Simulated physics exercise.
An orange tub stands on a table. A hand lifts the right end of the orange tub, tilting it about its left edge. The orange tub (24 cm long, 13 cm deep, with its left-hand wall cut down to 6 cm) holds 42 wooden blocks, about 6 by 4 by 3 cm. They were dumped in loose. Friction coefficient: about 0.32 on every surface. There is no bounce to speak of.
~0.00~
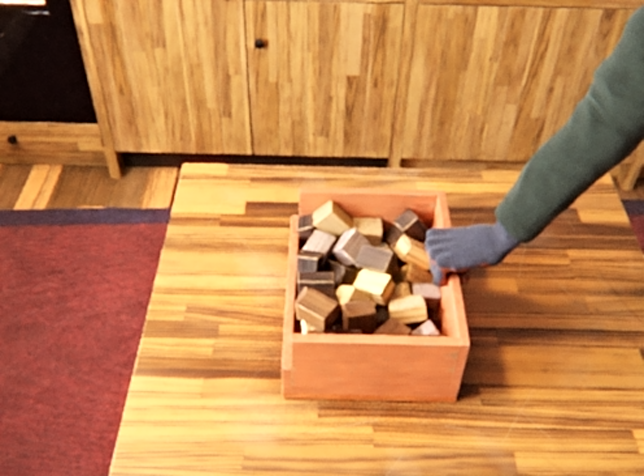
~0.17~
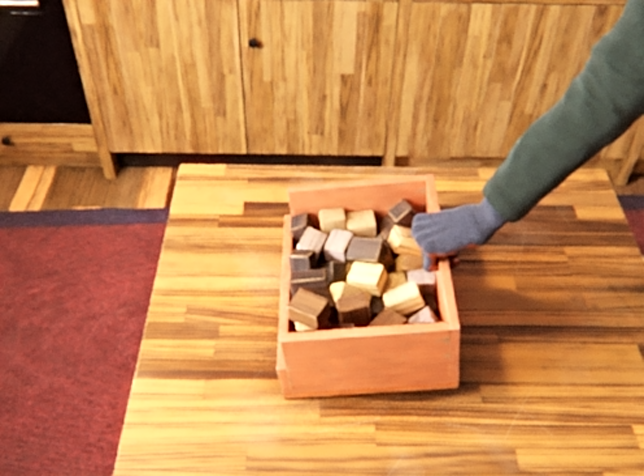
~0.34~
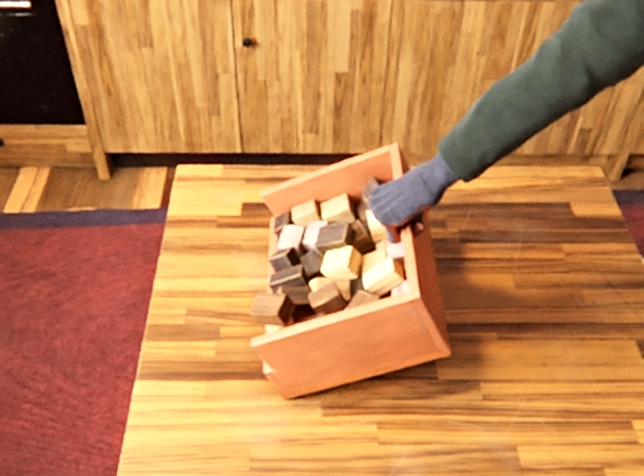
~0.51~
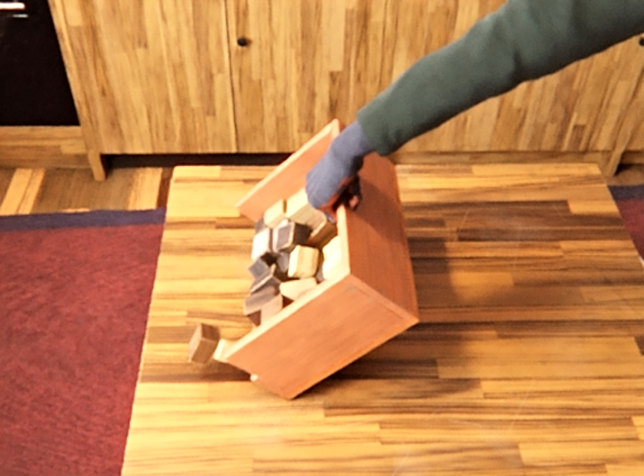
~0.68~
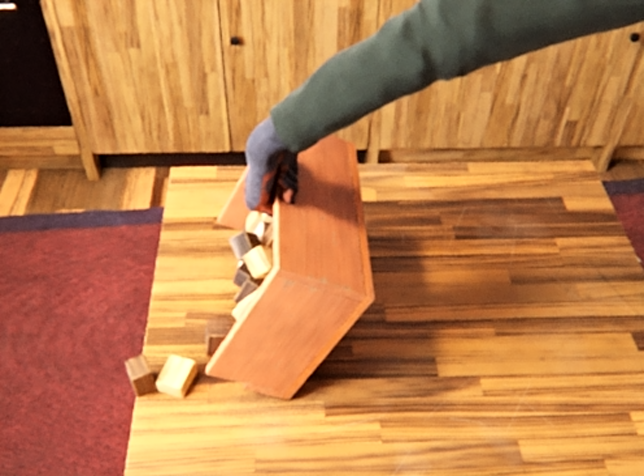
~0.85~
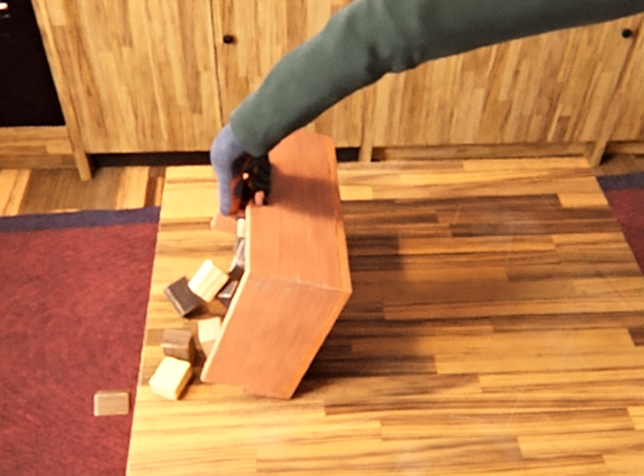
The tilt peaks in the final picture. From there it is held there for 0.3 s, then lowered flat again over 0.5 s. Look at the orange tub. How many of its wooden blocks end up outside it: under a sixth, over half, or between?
It sheds from a sixth to a half of them.
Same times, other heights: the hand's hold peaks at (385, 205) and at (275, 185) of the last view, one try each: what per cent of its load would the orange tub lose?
Orange tub 10 then 30 per cent.
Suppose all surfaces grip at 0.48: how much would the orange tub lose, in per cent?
In that case orange tub 40 per cent.
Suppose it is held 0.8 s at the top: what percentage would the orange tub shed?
Then orange tub 40 per cent.
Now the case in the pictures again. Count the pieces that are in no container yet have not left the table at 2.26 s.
Roughly 8.
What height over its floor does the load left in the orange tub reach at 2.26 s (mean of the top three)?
Roughly 9 cm high.
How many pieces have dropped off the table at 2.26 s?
Roughly 2.
After 1.07 s, tilt 71°; orange tub 34 in, 8 out.
After 1.36 s, tilt 44°; orange tub 31 in, 11 out.
After 1.75 s, tilt 0°; orange tub 31 in, 11 out.
Outcome (at 2.26 s), orange tub 31 in, 11 out. Asked share, 11 of 42, 26 per cent.
